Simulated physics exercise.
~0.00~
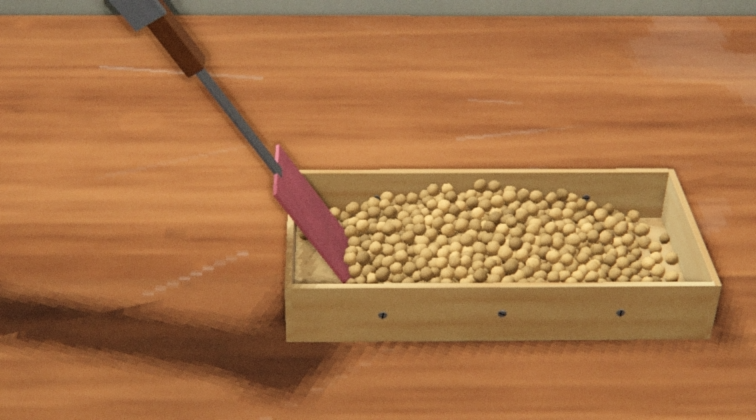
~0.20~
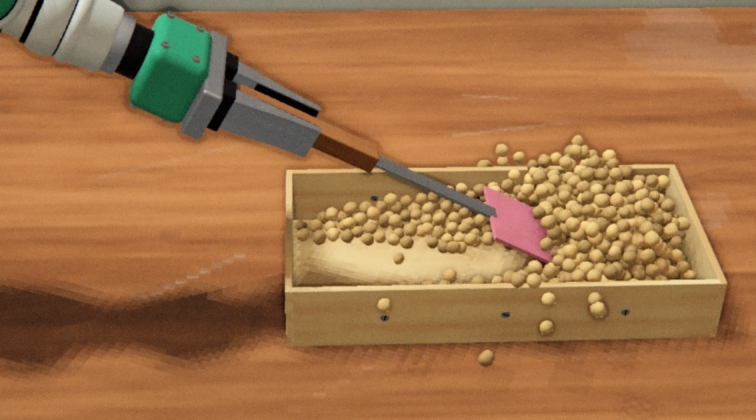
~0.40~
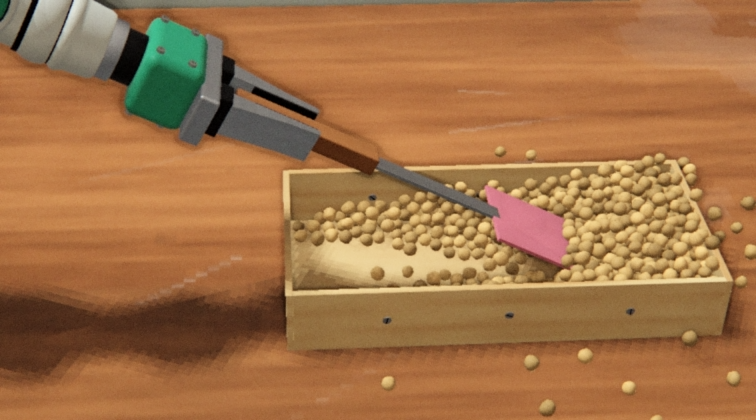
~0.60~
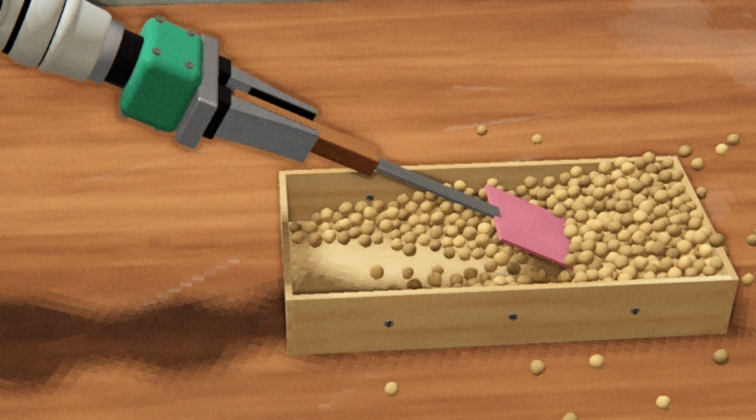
To begin with, a pink paddle held by a robot arm dips into the left end of a shallow wooden tray, which is filled with a mound of dried chickpeas on a wooden table. The paddle sweeps to the right and tilts flatter, piling the chickpeas high at the right end and baring part of the tray floor. A few spill over the front and back edges. The paddle then almost stops while the heap slumps and more pieces scatter onto the table. Finally, the paddle rests among the chickpeas, with most still in the tray and a modest share lying around it.
